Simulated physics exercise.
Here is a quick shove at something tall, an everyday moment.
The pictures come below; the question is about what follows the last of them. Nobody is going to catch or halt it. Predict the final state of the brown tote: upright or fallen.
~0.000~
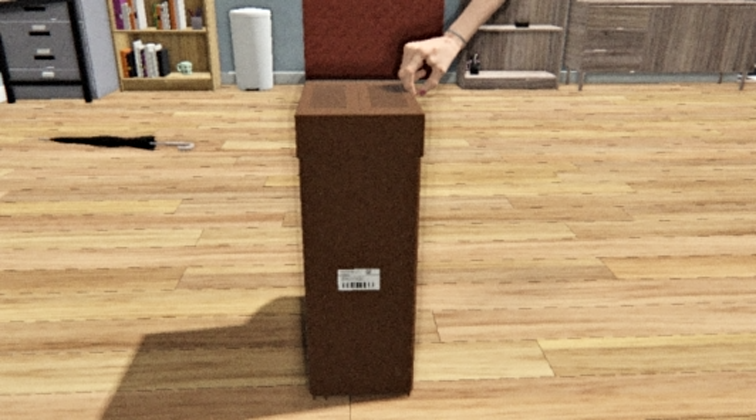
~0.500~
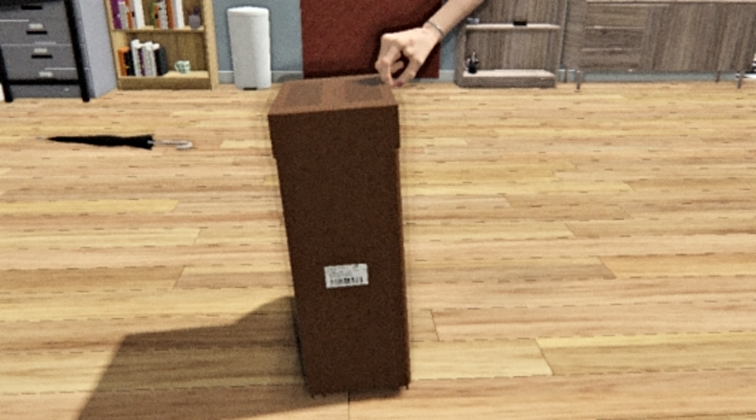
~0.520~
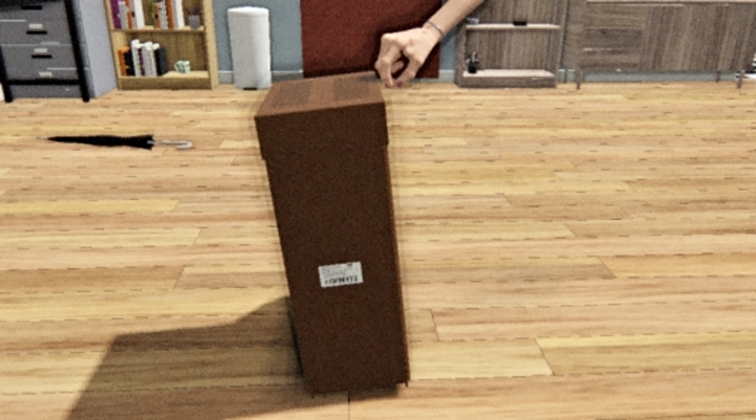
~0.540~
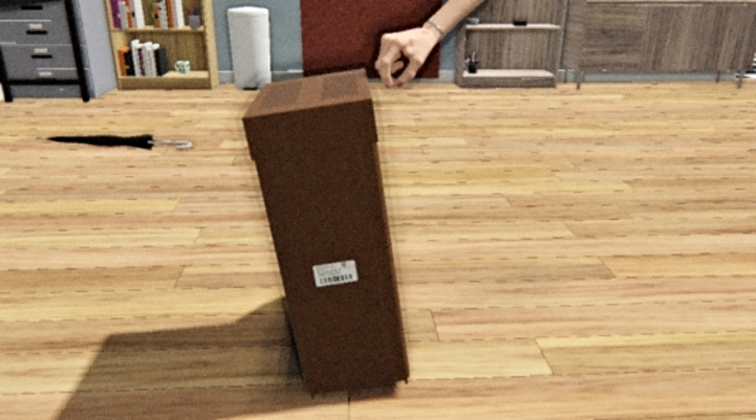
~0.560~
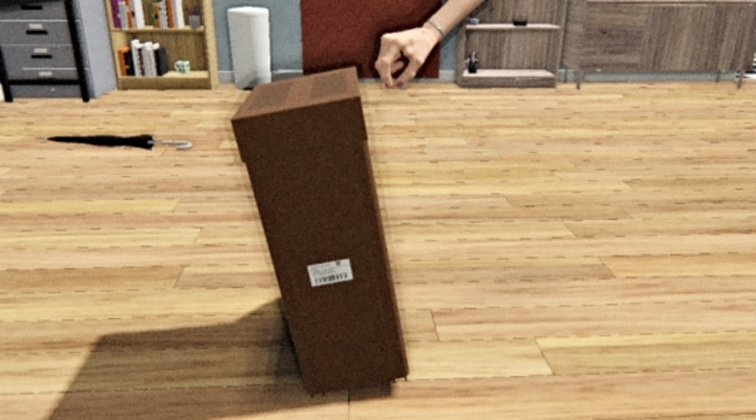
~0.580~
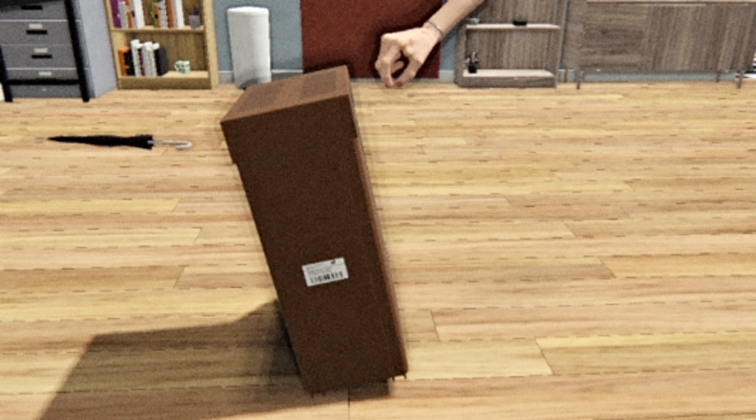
Fallen.
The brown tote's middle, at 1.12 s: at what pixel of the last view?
Predicted middle: Around (181, 292).
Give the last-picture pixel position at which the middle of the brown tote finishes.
(171, 315).
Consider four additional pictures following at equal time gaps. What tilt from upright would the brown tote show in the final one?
Angle from vertical in that frame: 18°.
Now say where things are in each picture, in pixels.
In the first picture, brown tote (359, 235) upright.
In the second picture, brown tote (347, 231) 4° off upright.
In the third picture, brown tote (342, 230) 6° off upright.
In the fourth picture, brown tote (336, 229) 8° off upright.
In the fifth picture, brown tote (332, 228) 10° off upright.
In the sixth picture, brown tote (327, 228) 12° off upright.
After 0.82 s, brown tote 31° off upright near (277, 230).
After 1.00 s, brown tote 53° off upright near (224, 249).
After 1.12 s, brown tote 78° off upright near (181, 292).
In the end (1.7 s), the brown tote topples, near (171, 315).
